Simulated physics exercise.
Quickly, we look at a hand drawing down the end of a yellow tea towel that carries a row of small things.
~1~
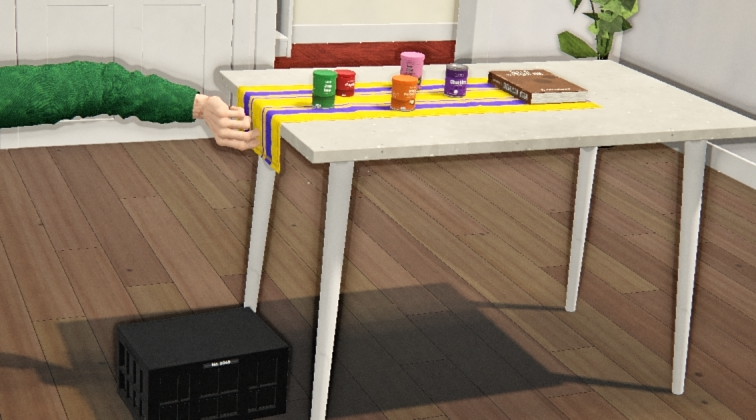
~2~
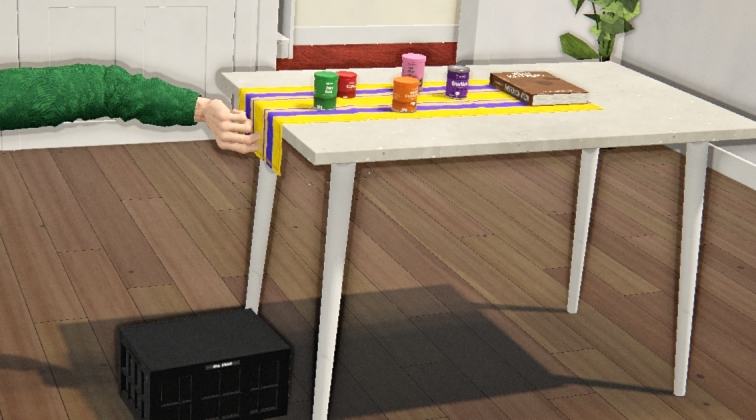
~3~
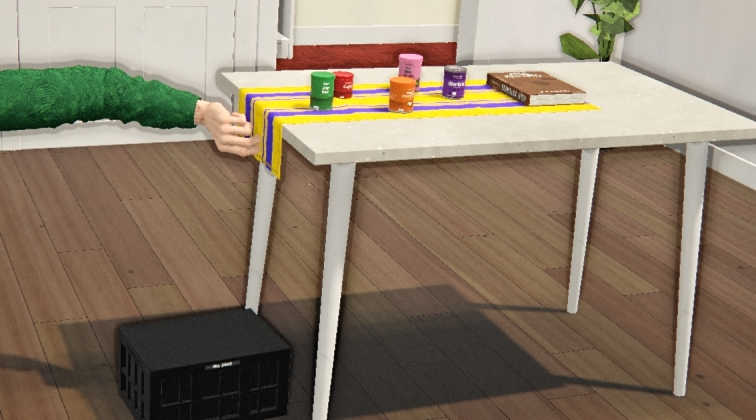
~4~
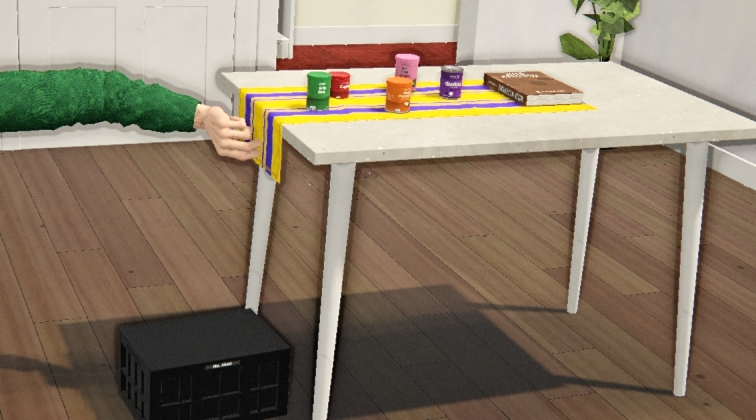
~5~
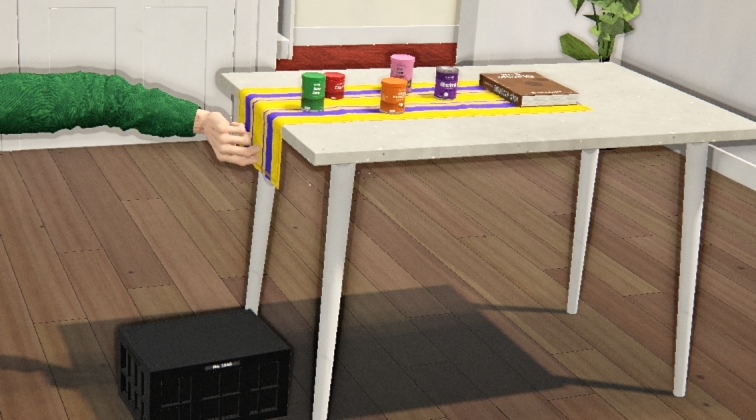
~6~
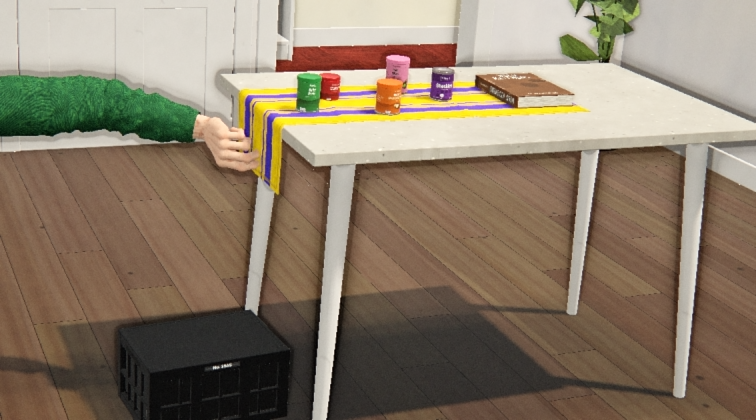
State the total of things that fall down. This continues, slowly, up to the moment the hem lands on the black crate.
Four pieces drop off.
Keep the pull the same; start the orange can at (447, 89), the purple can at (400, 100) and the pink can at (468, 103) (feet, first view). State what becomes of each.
Here's how it goes: The orange can makes it through, the purple can ends up down, and the pink can makes it through.
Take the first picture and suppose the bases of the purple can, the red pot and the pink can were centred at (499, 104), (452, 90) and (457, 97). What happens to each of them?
Record - purple can retained; red pot retained; pink can retained.
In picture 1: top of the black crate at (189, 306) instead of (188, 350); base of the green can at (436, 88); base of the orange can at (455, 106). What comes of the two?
Green can: Safe; orange can: Safe.
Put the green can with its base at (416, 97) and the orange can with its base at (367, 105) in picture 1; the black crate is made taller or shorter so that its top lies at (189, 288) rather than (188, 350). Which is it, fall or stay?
The green can ends up on top while the orange can ends up off.
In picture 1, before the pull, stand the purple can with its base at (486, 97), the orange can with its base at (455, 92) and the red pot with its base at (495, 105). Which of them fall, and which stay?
As for the purple can, it stays aboard; the orange can stays aboard; the red pot stays aboard.
Soon after, hem near (252, 238); green can gone.
After that, hem near (247, 295); green can, red pot and orange can gone.
And then, hem on the crate; green can, red pot, orange can and pink can gone.
In the end, hem on the crate; green can, red pot, orange can and pink can gone. Over the edge go four.
